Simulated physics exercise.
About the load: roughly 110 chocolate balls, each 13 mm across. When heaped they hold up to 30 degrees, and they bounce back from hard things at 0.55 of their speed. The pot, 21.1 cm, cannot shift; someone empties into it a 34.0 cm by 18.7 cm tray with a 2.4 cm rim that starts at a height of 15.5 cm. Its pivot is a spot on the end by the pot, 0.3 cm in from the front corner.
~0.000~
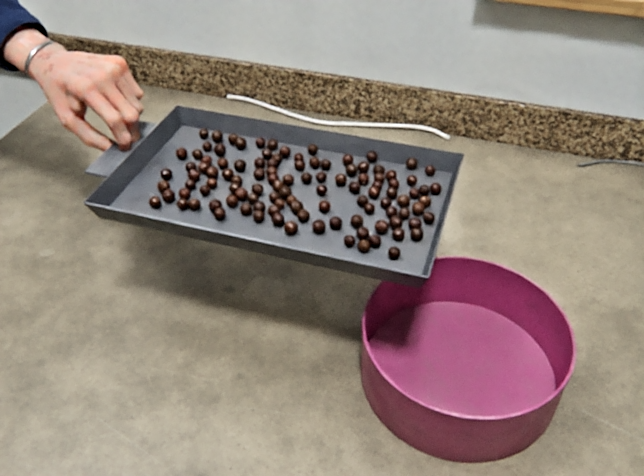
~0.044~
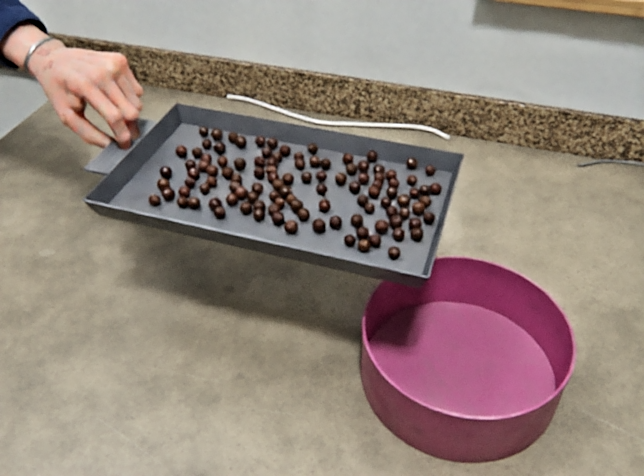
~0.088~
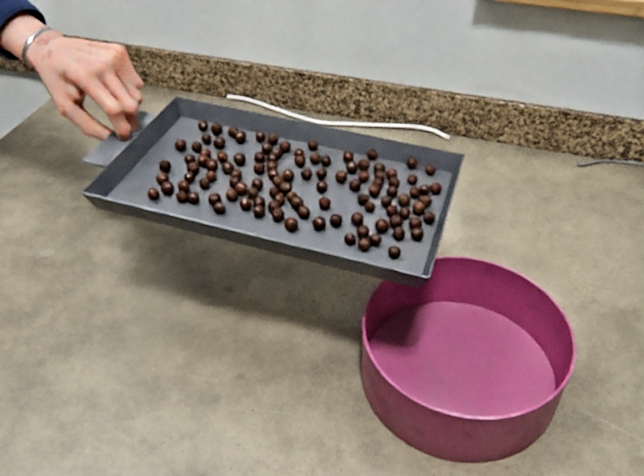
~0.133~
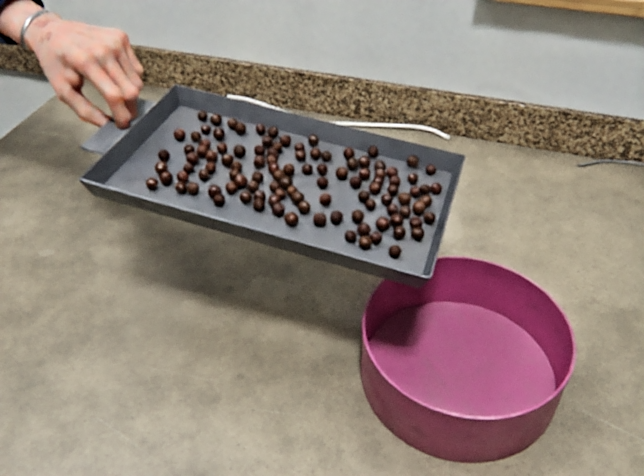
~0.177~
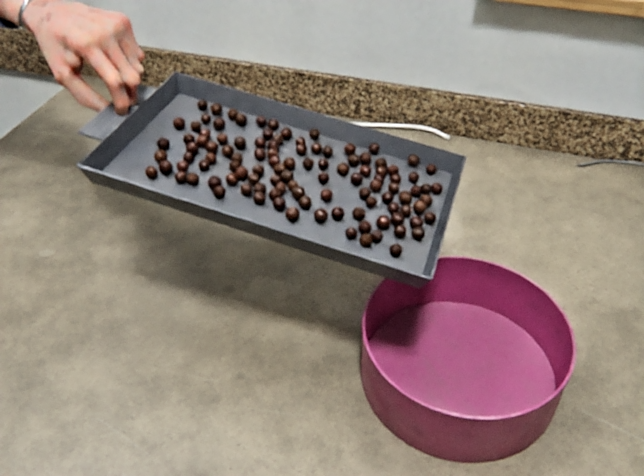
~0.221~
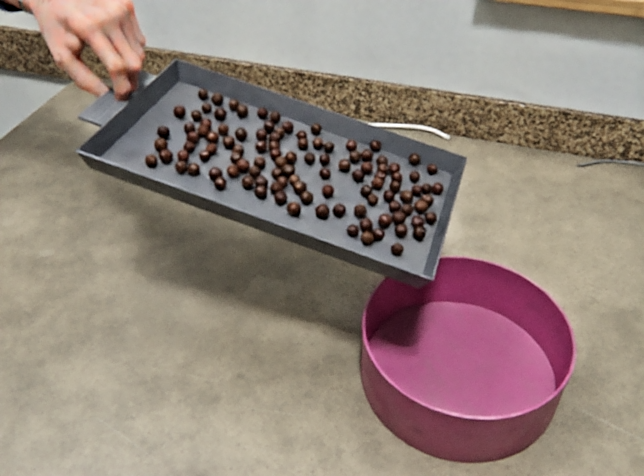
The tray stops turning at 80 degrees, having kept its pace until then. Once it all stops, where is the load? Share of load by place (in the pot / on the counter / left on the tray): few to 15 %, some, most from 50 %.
Pot: Most; counter: Some; tray: Few.
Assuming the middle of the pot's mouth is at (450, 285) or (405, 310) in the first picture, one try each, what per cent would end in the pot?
First try about 95 per cent, second try about 55 per cent.
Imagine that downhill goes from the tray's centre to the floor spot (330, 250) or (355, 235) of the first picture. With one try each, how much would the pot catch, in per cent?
I'd put it at about 90 per cent for the first tilt and about 100 per cent for the second.
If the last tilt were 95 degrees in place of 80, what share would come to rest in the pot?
Then about 65 per cent.
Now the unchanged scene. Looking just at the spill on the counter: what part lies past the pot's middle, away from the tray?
About 60 per cent.
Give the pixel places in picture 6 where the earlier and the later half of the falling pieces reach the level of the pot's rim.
It passes about (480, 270) first and (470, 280) afterwards.
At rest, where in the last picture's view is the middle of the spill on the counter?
I'd put it near (495, 270).
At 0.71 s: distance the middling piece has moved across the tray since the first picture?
Around 12 centimetres.
After 0.71 s, tilt 44 degrees; the tray holds 100 %, the pot 0 %.
After 1.03 s, tilt 66 degrees; the tray holds 90 %, the pot 5 %.
After 1.45 s, tilt 80 degrees; the tray holds 35 %, the pot 30 %.
At rest (2.7 s), pot 65 %, counter 35 %, tray 0 %.
